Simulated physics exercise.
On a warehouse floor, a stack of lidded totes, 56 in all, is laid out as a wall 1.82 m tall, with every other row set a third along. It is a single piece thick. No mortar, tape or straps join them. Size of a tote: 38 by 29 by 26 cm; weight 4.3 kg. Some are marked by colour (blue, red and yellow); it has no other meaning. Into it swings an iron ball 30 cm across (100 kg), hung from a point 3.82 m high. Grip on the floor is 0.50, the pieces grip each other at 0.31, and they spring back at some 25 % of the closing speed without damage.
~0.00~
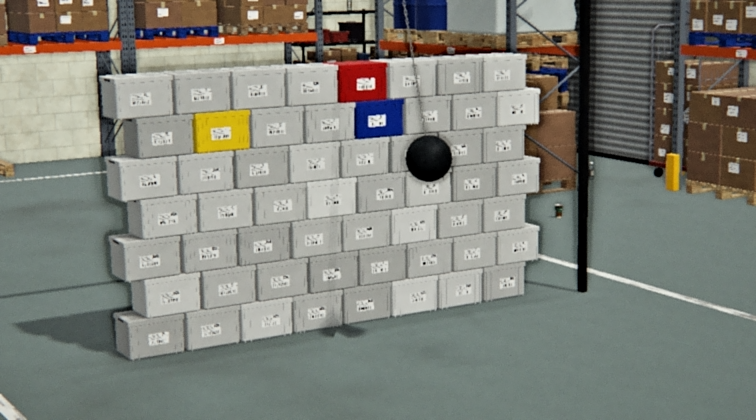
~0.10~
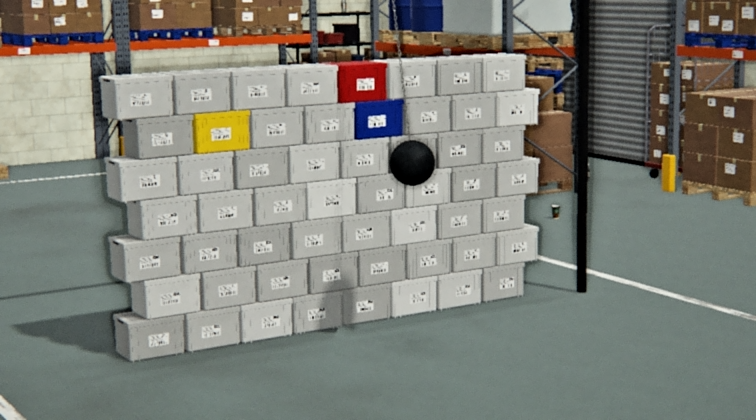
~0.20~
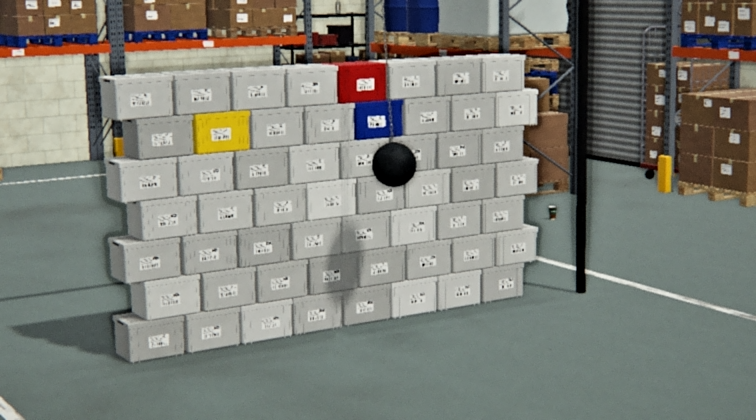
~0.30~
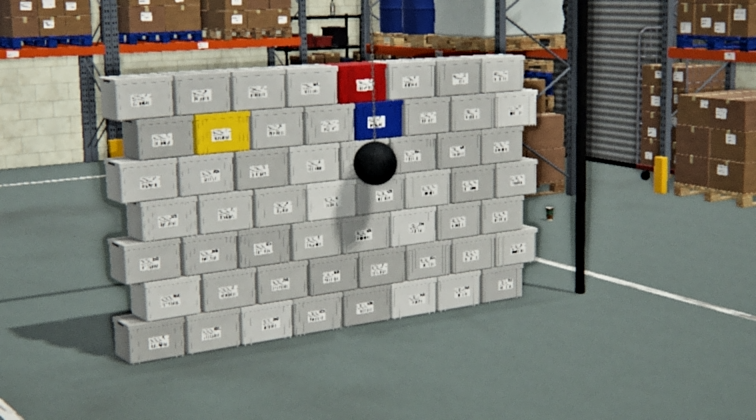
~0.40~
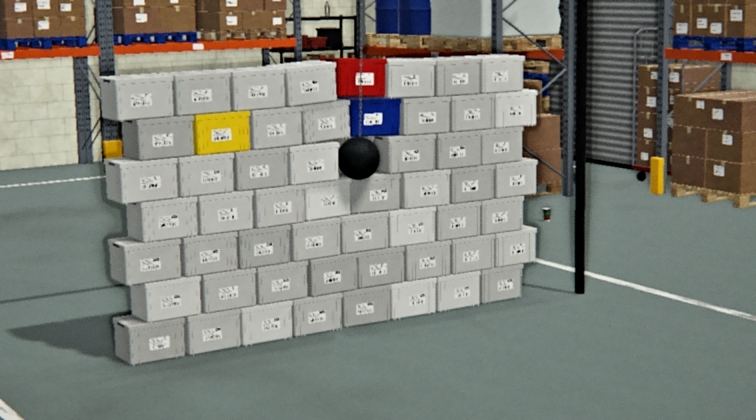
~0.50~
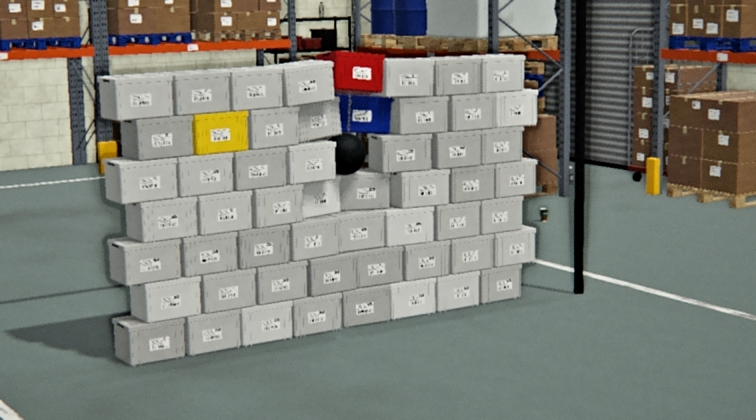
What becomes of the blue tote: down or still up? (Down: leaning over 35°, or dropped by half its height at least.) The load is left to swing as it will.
That tote comes down.
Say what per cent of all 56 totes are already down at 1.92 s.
At that moment 10 per cent.
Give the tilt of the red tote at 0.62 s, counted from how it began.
Some 25°.
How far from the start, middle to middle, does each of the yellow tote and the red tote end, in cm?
Yellow 0, red 160.
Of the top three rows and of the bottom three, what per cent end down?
From the top 20, from the bottom 0 per cent.
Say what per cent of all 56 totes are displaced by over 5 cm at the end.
25 per cent.
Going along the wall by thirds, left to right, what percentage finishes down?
Left 0, middle 40, right 0 per cent.
By 0.62 s, line 12° past plumb; none of the 56 totes down, 23 disturbed; blue tote tilted 12°; red tote tilted 23°.
By 1.00 s, line 19° past plumb; 3 of the 56 totes down; blue tote tilted 75°, 17 cm lower; red tote tilted 34°, 28 cm lower.
By 1.40 s, line 17° past plumb; 5 of the 56 totes down; blue tote upside down; red tote 52 cm lower.
By 1.92 s, line 2° past plumb; 5 of the 56 totes down; blue tote upside down; red tote on its side.
When it is over (2.9 s), line 19° before plumb; 5 of the 56 totes down; blue tote upside down; red tote on its side; yellow tote moved 32 mm. In pixels of the last frame, middles, blue tote near (371, 281), red tote near (393, 315).
